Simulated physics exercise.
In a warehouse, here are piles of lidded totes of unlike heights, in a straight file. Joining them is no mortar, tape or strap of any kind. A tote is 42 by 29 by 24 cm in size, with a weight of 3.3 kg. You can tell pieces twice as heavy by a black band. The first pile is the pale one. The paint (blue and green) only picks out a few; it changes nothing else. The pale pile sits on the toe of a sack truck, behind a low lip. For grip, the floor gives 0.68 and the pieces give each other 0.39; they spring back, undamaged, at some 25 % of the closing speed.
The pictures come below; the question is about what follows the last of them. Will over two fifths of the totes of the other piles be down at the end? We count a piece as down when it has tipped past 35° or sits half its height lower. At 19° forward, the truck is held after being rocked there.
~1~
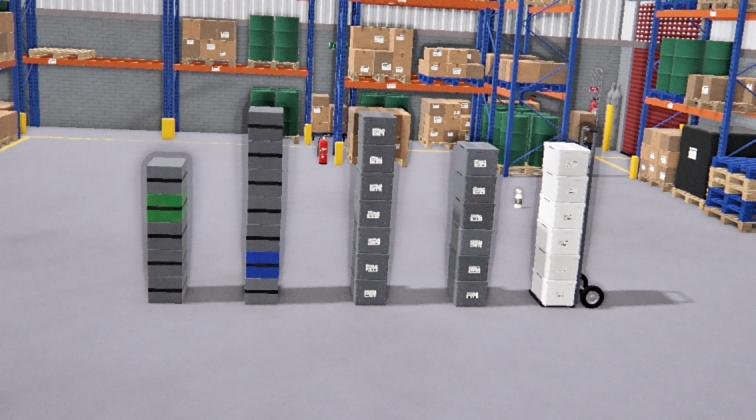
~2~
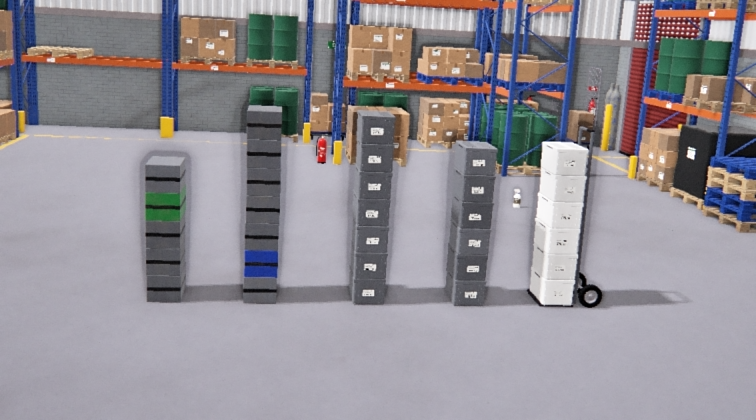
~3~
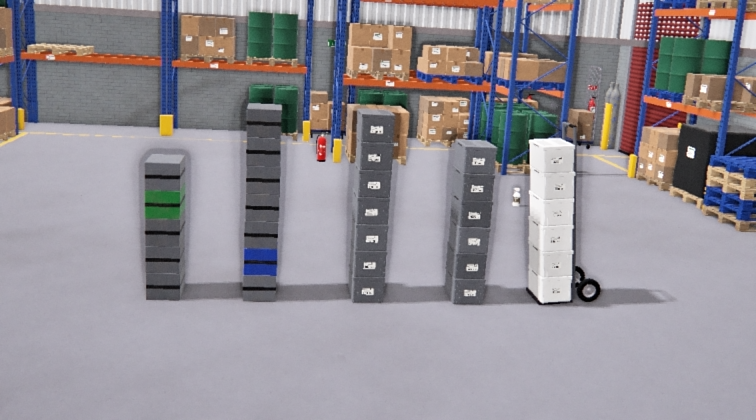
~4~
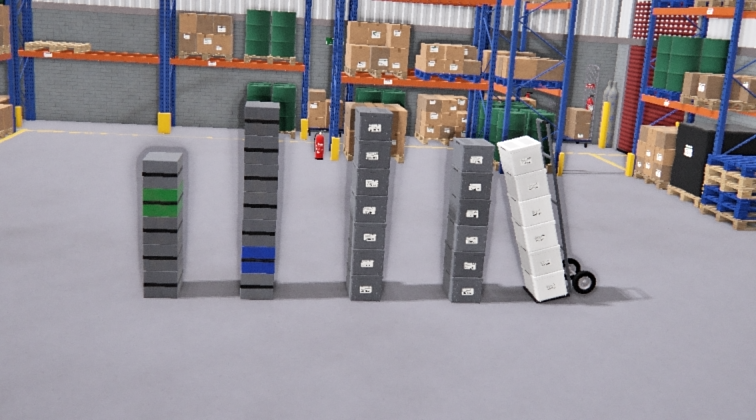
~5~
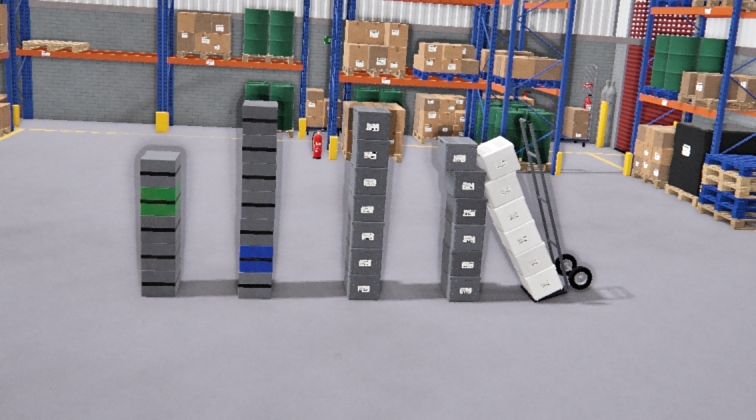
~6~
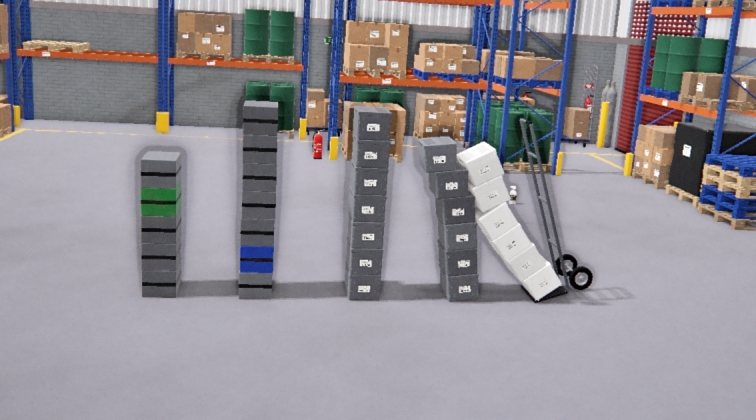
Yes.
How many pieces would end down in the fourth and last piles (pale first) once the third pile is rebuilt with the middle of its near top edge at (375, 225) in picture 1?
Down by pile: Fourth 0, last 0.
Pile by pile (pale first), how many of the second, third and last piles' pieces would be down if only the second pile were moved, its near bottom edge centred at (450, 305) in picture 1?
Second 5; third 7; last 4.
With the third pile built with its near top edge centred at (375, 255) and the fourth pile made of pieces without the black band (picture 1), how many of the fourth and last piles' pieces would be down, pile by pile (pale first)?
Pile by pile, that gives fourth 0 and last 0.
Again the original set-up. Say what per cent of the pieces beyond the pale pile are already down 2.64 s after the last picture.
95 percent by then.
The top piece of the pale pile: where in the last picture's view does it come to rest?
Roughly at (374, 242).
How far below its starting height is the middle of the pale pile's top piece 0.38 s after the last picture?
40 cm.
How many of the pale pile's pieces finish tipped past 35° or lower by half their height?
Count: 6 pale pieces.
Then, 0.38 s later than the last frame, 6 of the pale pile down; none of the 25 other totes down, 10 disturbed.
Then, 0.94 s later than the last frame, 6 of the pale pile down; 6 of the 25 other totes down.
Then, 1.80 s later than the last frame, 6 of the pale pile down; 19 of the 25 other totes down; blue tote tilted 41°; green tote tilted 14°.
Then, 2.64 s later than the last frame, 6 of the pale pile down; 24 of the 25 other totes down; green tote on its side; blue tote tilted 65°, 18 cm lower.
When it is over, 6 of the pale pile down; 24 of the 25 other totes down; green tote on its side; blue tote tilted 65°, 18 cm lower. That is 96 per cent. In pixels of the last frame, middles, green tote near (9, 270), blue tote near (212, 271).
